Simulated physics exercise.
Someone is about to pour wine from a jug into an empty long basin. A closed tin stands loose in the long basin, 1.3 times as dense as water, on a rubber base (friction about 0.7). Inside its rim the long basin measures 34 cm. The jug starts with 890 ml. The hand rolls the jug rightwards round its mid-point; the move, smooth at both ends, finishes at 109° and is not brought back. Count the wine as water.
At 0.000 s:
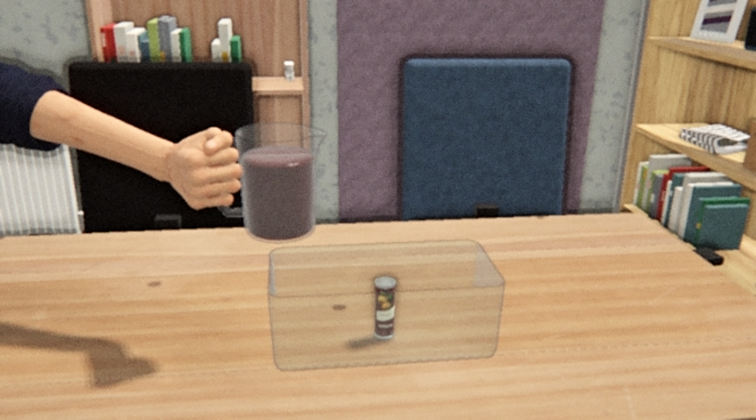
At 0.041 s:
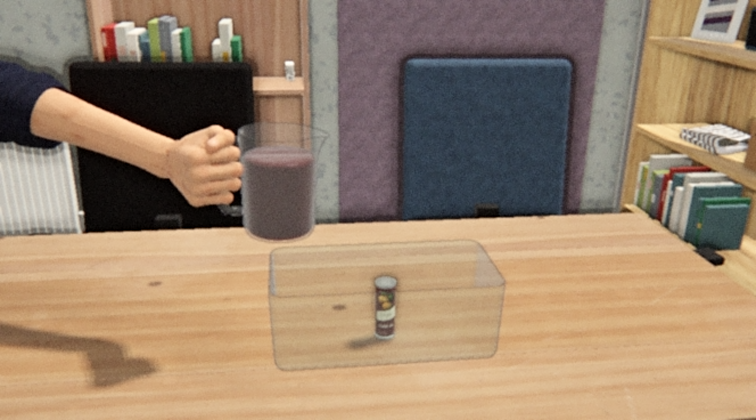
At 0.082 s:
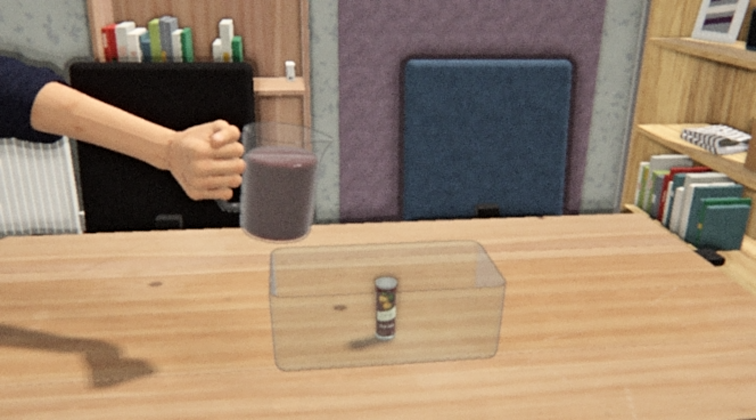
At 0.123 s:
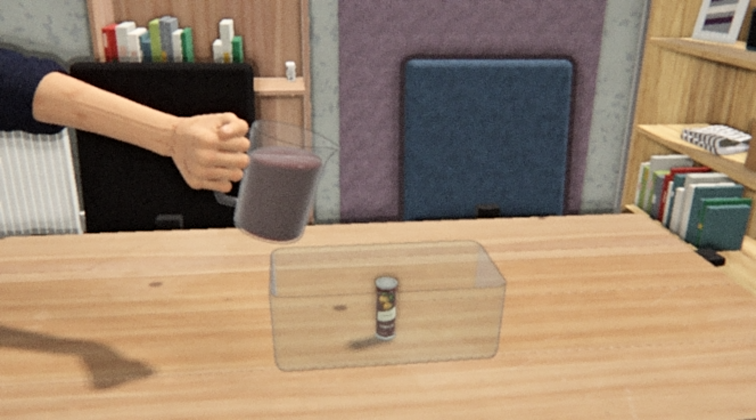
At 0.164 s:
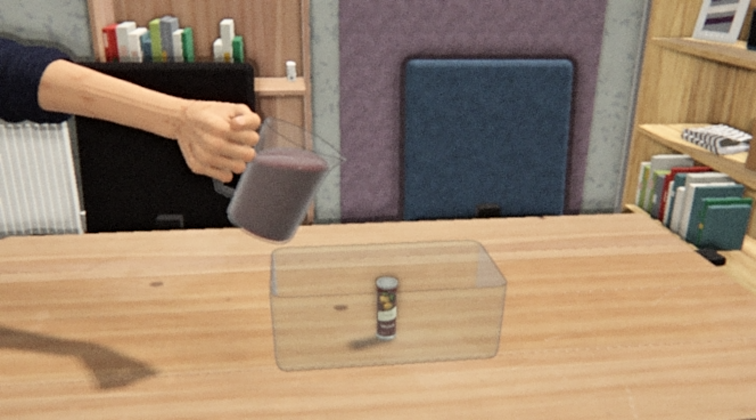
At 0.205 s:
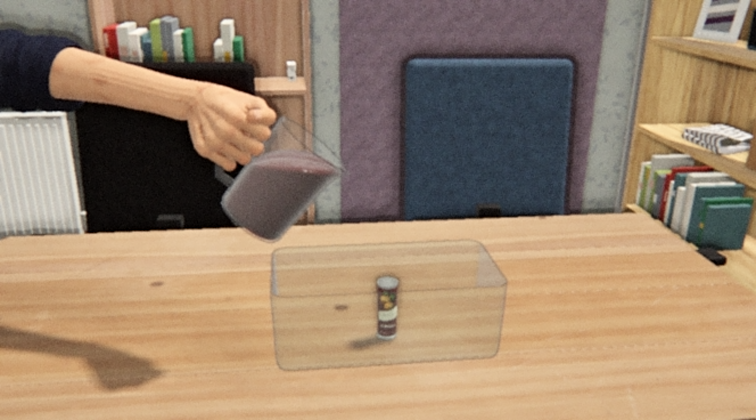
A hand tilting a clear jug of dark purplish liquid rightwards above a transparent basin holding a small tin on a wooden table.
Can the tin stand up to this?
The tin topples.
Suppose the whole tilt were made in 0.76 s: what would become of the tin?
Then it goes over.
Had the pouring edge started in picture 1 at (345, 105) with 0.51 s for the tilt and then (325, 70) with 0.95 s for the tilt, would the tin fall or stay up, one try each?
First it remains upright; then it remains upright.
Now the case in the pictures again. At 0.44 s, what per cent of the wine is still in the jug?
About 60 per cent.
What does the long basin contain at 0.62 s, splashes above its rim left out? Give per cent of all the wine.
Some 66 per cent.
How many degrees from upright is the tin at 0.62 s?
It is at some 5°.
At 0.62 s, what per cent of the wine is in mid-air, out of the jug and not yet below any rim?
Near 16 in a hundred.
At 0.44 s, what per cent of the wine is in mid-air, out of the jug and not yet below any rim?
Some 24 per cent.
By 0.44 s the tilt is 106° and 60 per cent is still to pour; the tin stands where it began.
By 0.62 s the tilt is 109° and 18 per cent is still to pour; the tin leans 4°.
By 0.80 s the tilt is 109° and 3 per cent is still to pour; the tin lies on its side.
By 1.00 s the tilt is 109° and 0 per cent is still to pour; the tin lies on its side.
At rest the tin lies on its side.
